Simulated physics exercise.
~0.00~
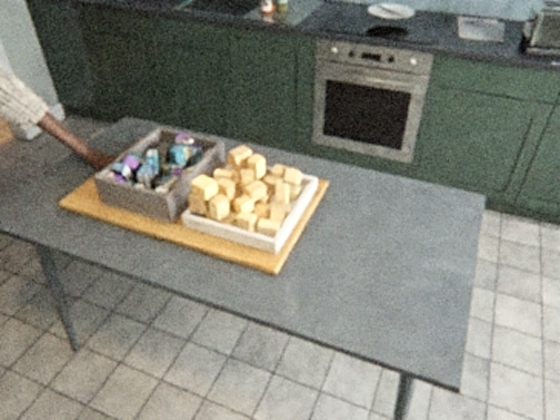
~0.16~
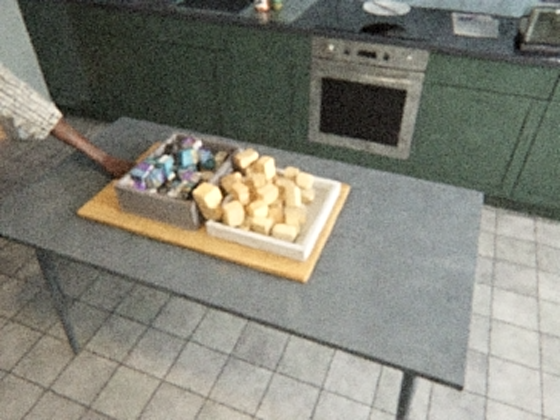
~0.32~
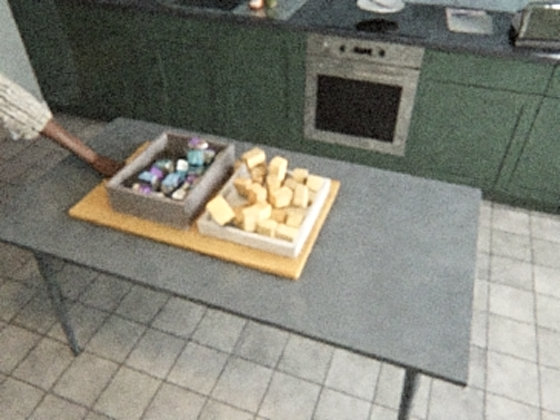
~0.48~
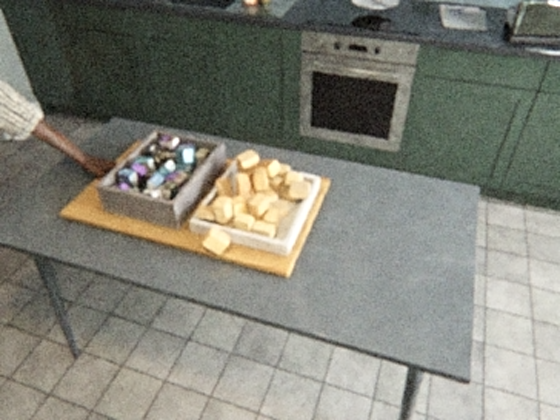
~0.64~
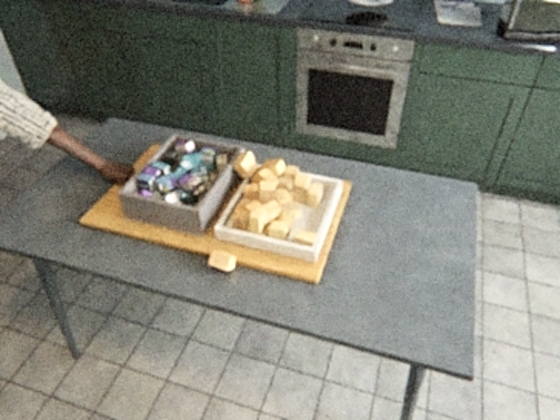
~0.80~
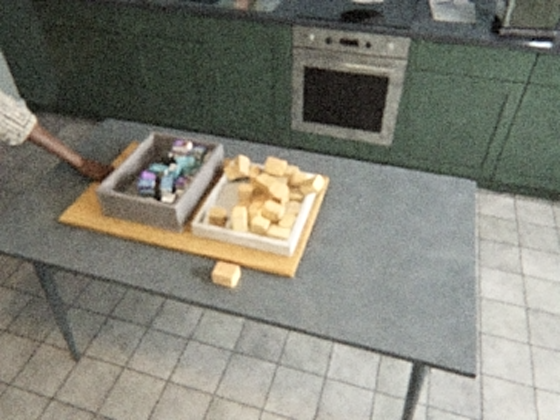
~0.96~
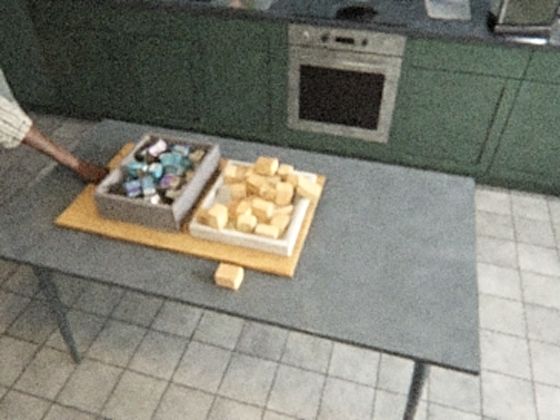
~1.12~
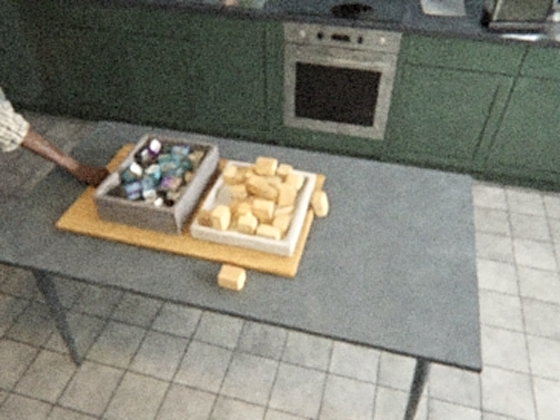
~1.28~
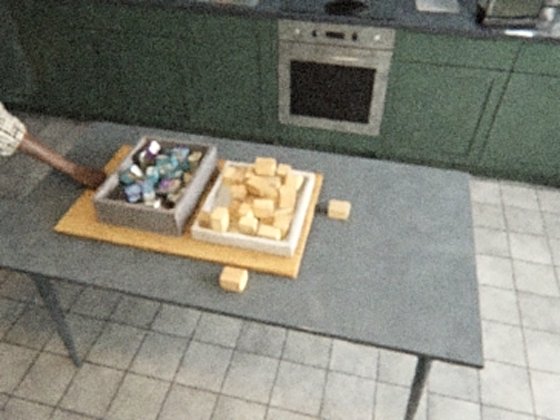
A hand slid a wooden board right and left on a grey table, shaking a grey crate of small cartons and a white crate of wooden blocks; one block dropped off the front, then another off the right, and both lay on the table.
